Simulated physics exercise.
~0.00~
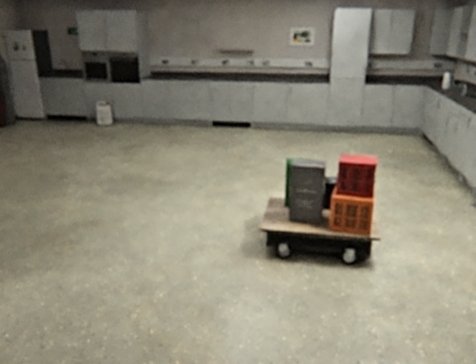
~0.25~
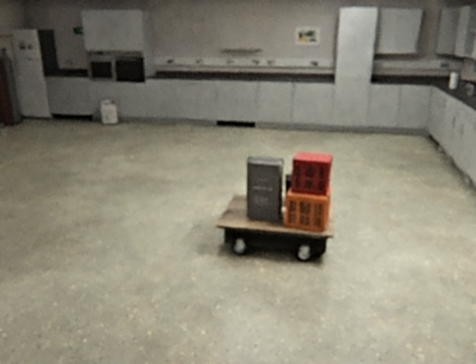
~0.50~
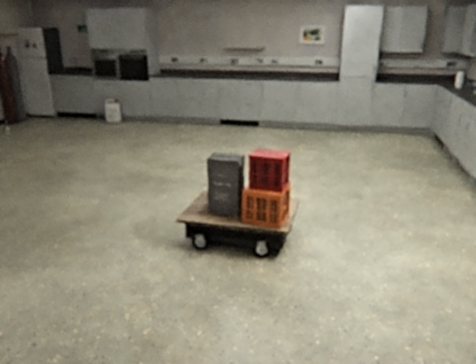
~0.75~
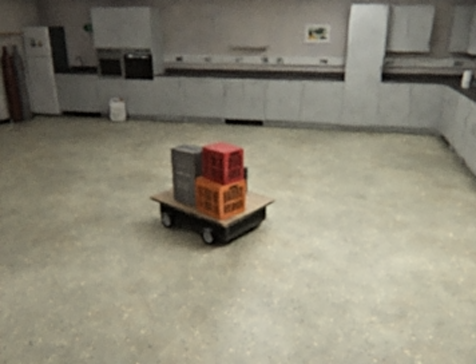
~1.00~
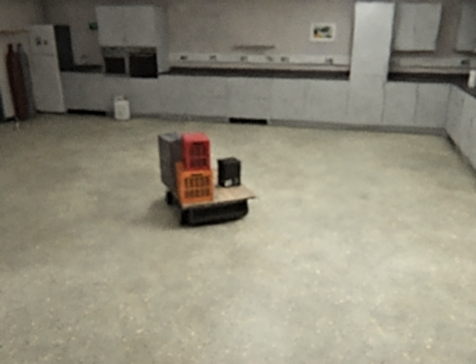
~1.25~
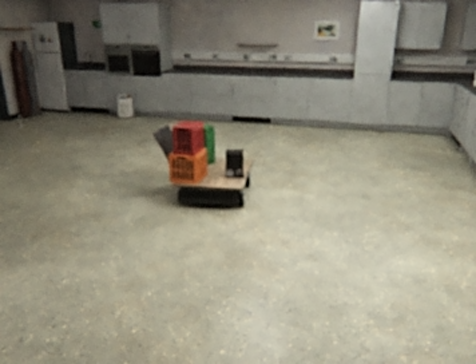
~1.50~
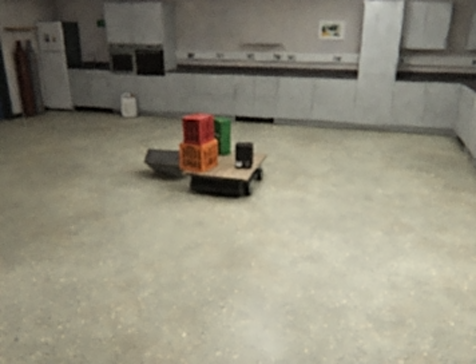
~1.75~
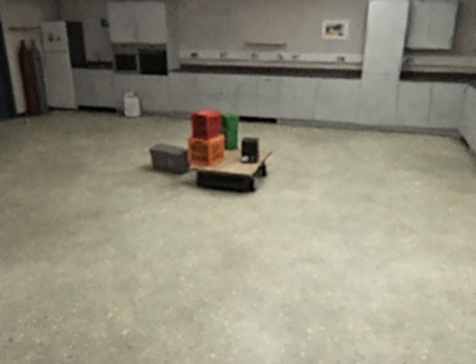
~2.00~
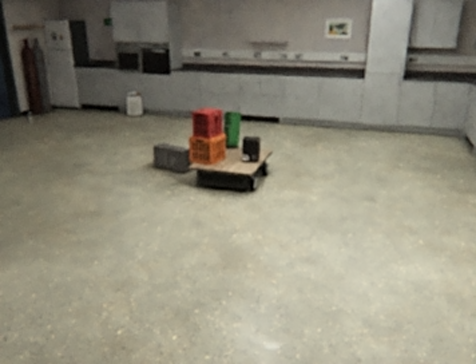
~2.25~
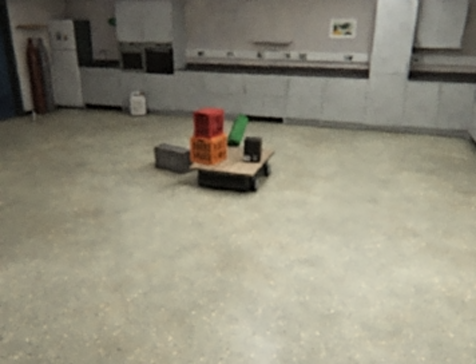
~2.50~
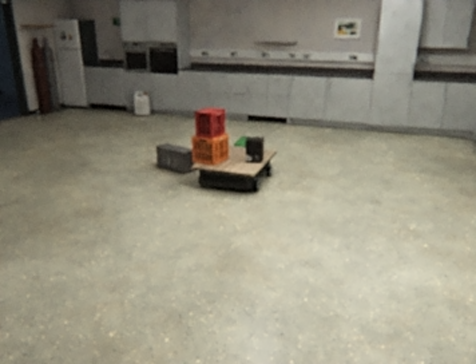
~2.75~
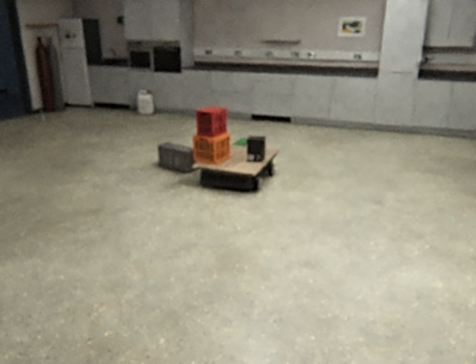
In a large room lined with grey cabinets, a cart carrying stacked crates and boxes rolls left, then turns away and stops; the grey box topples off, the green box tips over behind it, and the red and orange crates and black box stay aboard.
